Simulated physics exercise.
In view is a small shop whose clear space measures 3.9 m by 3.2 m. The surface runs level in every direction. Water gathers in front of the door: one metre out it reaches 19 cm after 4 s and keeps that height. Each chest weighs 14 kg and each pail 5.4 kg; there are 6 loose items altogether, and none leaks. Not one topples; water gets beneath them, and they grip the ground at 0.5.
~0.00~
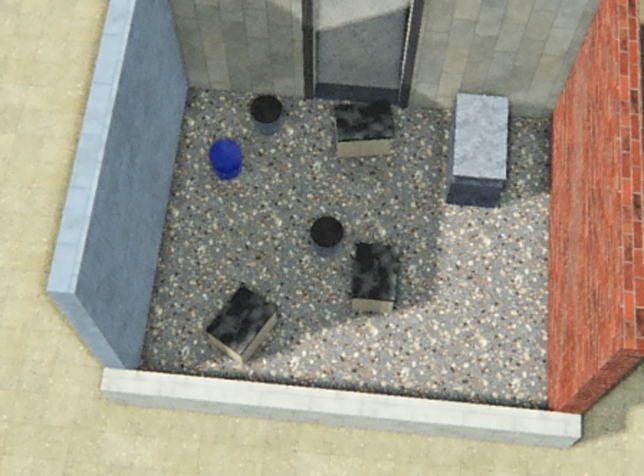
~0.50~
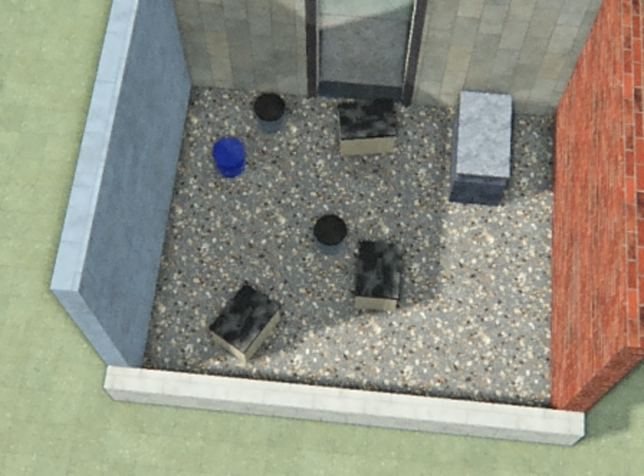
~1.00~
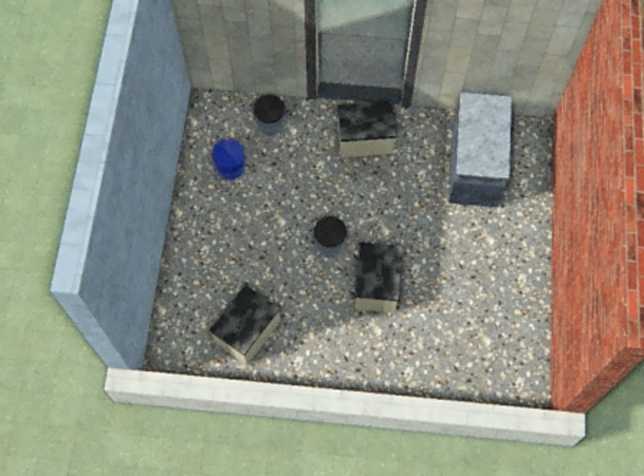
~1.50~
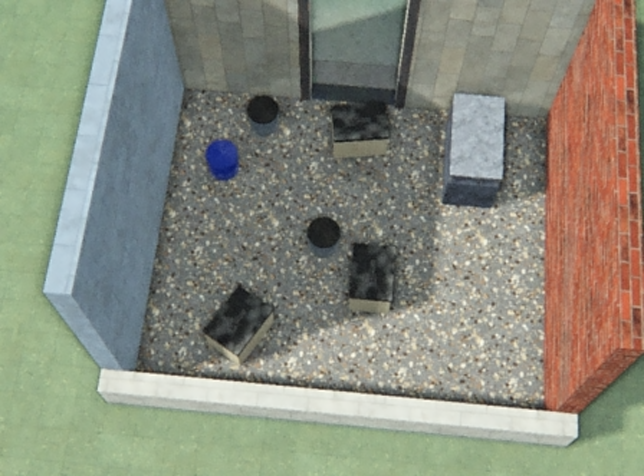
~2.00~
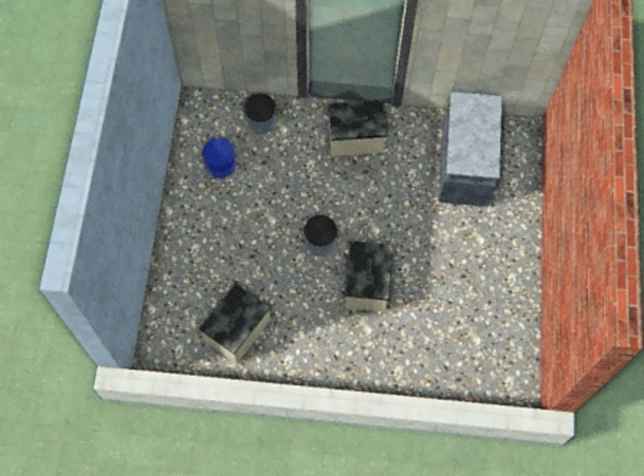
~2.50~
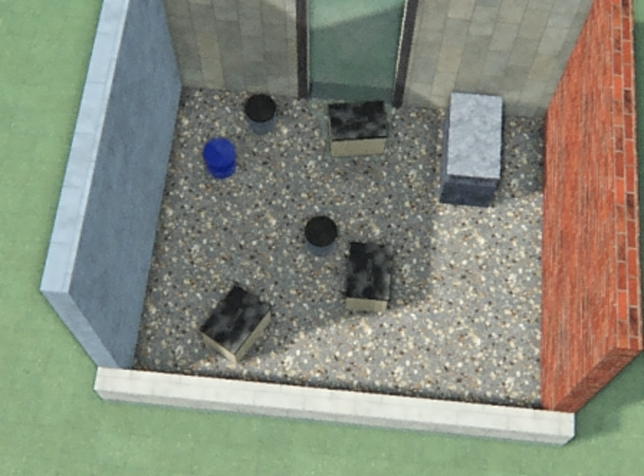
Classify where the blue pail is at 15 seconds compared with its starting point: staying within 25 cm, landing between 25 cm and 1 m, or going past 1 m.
The blue pail lands between 25 cm and 1 m.
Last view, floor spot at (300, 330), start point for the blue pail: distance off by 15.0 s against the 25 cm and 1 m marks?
It goes a long way.
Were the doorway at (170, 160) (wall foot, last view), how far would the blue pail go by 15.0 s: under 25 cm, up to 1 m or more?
The blue pail drifts well away.
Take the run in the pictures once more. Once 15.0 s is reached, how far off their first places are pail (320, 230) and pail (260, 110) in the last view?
They sit 140 cm and 60 cm away, in the order given.
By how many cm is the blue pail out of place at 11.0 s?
Displacement by then near 0 cm.
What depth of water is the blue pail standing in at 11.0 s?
Roughly 5 cm at that moment.
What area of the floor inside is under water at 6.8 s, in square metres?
Wet area: Approx. 11.0 m2.
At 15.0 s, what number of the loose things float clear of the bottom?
At that time, 6.
After 3.5 s the blue pail is near (219, 152), 0.0 m from its start, aground; 0 afloat.
After 6.8 s the blue pail is near (219, 152), 0.0 m from its start, aground; 0 afloat.
After 11.0 s the blue pail is near (219, 152), 0.0 m from its start, aground; 4 afloat.
After 15.0 s the blue pail is near (260, 99), 0.7 m from its start, afloat; 6 afloat.
